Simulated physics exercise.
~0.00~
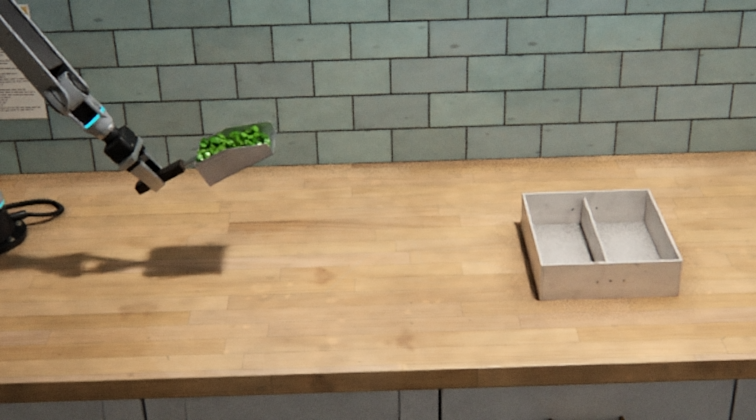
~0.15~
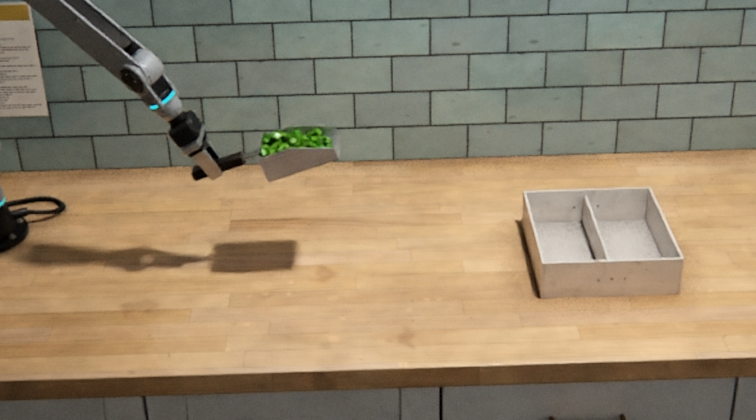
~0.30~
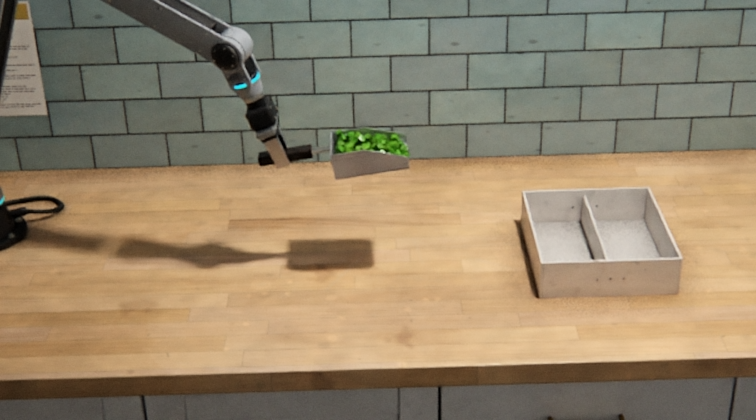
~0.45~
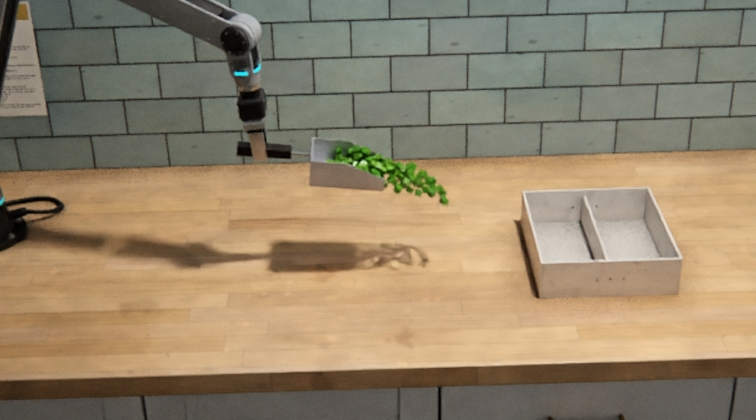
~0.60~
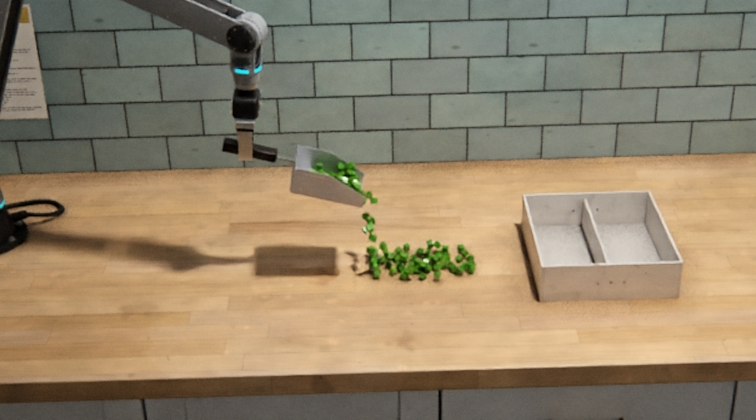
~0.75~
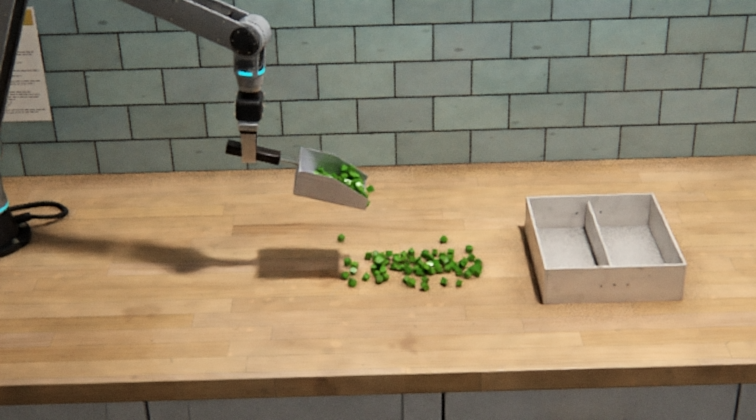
A wooden countertop before a wall of grey-green tiles is seen from the front and slightly above, in a gently swaying view. At left, a grey robot arm holds a metal scoop heaped with small green vegetable pieces, while a pale open box with two compartments sits at right. The arm carries the scoop rightward, then draws it back a little and tips its open front downward. Green pieces slide out in a stream and land on the counter well short of the box. The scoop stays tilted with some pieces still inside, the others lie scattered below, and the box remains empty.
